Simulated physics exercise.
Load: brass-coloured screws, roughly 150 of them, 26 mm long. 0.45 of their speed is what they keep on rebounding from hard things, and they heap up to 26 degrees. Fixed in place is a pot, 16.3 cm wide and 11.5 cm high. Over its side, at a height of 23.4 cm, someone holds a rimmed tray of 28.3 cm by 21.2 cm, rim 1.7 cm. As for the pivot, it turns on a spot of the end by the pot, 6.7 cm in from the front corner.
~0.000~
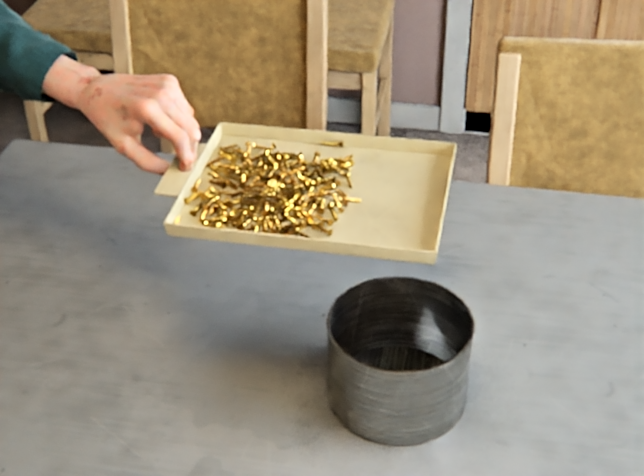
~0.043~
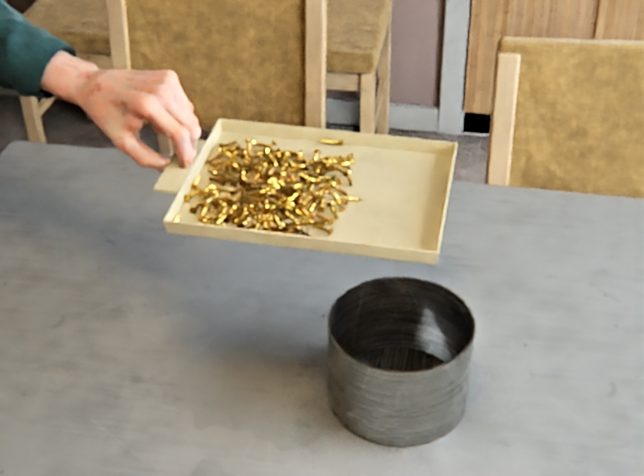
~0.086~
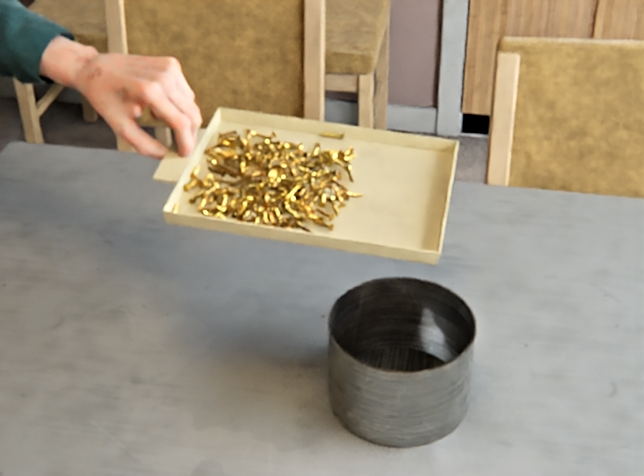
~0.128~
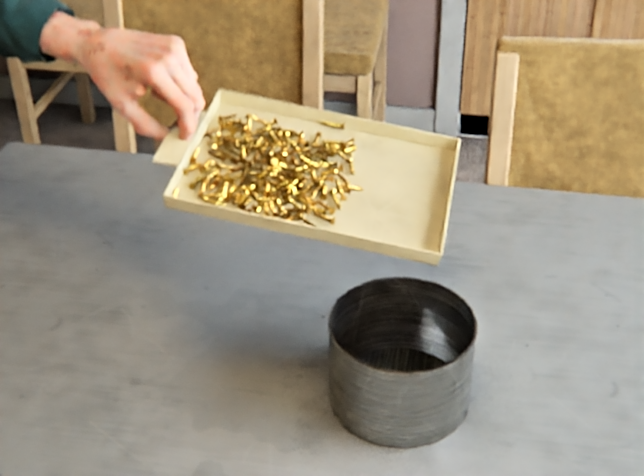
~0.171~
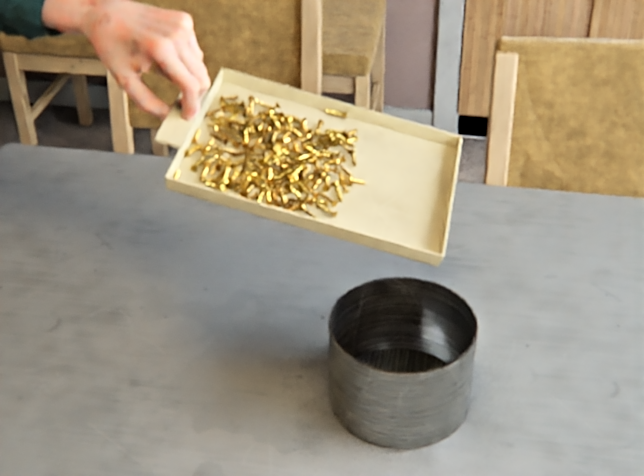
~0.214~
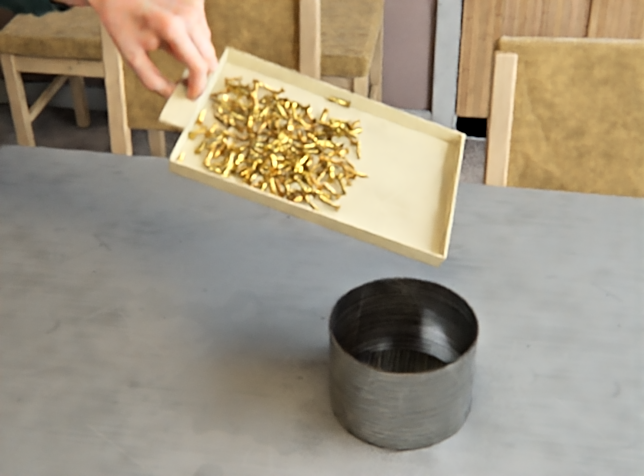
In this clip, a hand holds a shallow rimmed tray of small brass-coloured screws above a grey table, beside a dark round pot, then raises the tray's left end so it slants down to the right, the pieces staying bunched toward the left.
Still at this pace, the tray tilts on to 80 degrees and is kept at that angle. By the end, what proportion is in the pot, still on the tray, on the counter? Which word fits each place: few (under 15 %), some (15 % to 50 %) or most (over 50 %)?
Pot gets few; left on the tray gets few; counter gets most.
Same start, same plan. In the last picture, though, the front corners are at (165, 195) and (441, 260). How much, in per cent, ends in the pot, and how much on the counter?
Final per cent - pot 45, counter 55.
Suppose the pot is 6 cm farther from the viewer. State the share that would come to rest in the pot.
Expect something close to 0 per cent.
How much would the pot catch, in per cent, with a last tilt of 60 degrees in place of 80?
Result: Close to 5 %.
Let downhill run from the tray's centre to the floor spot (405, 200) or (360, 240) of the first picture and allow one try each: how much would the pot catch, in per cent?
Roughly 0 % for the first direction, roughly 45 % for the second.
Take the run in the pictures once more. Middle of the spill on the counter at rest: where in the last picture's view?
Middle of the spill at rest: Roughly (566, 455).
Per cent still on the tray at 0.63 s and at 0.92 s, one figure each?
In order, 95 and 10.
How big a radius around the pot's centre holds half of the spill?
20 cm.
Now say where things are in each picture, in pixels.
Tray tilt 0 degrees, front corners at (167, 222) and (435, 251); middle of the pieces at (274, 188); pot at (400, 321), in the first frame.
Tray tilt 1 degrees, front corners at (166, 219) and (436, 251); middle of the pieces at (274, 186), in the second frame.
Tray tilt 4 degrees, front corners at (166, 210) and (438, 251), lowest corner right front; middle of the pieces at (275, 179), in the third frame.
Tray tilt 8 degrees, front corners at (166, 194) and (440, 253), lowest corner right front; middle of the pieces at (276, 167), in the fourth frame.
Tray tilt 14 degrees, front corners at (169, 176) and (442, 254), lowest corner right front; middle of the pieces at (278, 154), in the fifth frame.
Tray tilt 19 degrees, front corners at (173, 158) and (443, 256), lowest corner right front; middle of the pieces at (282, 142); pot at (404, 323). The tray's pace is about 125 degrees a second, in the sixth frame.
Then, at 0.46 s, tilt 49 degrees; the tray holds 100 %, the pot 0 %.
Then, at 0.63 s, tilt 70 degrees; the tray holds 95 %, the pot 0 %.
Then, at 0.92 s, tilt 80 degrees; the tray holds 10 %, the pot 5 %.
By 2.6 s all is still; pot 5 %, tray 5 %, counter 85 %.
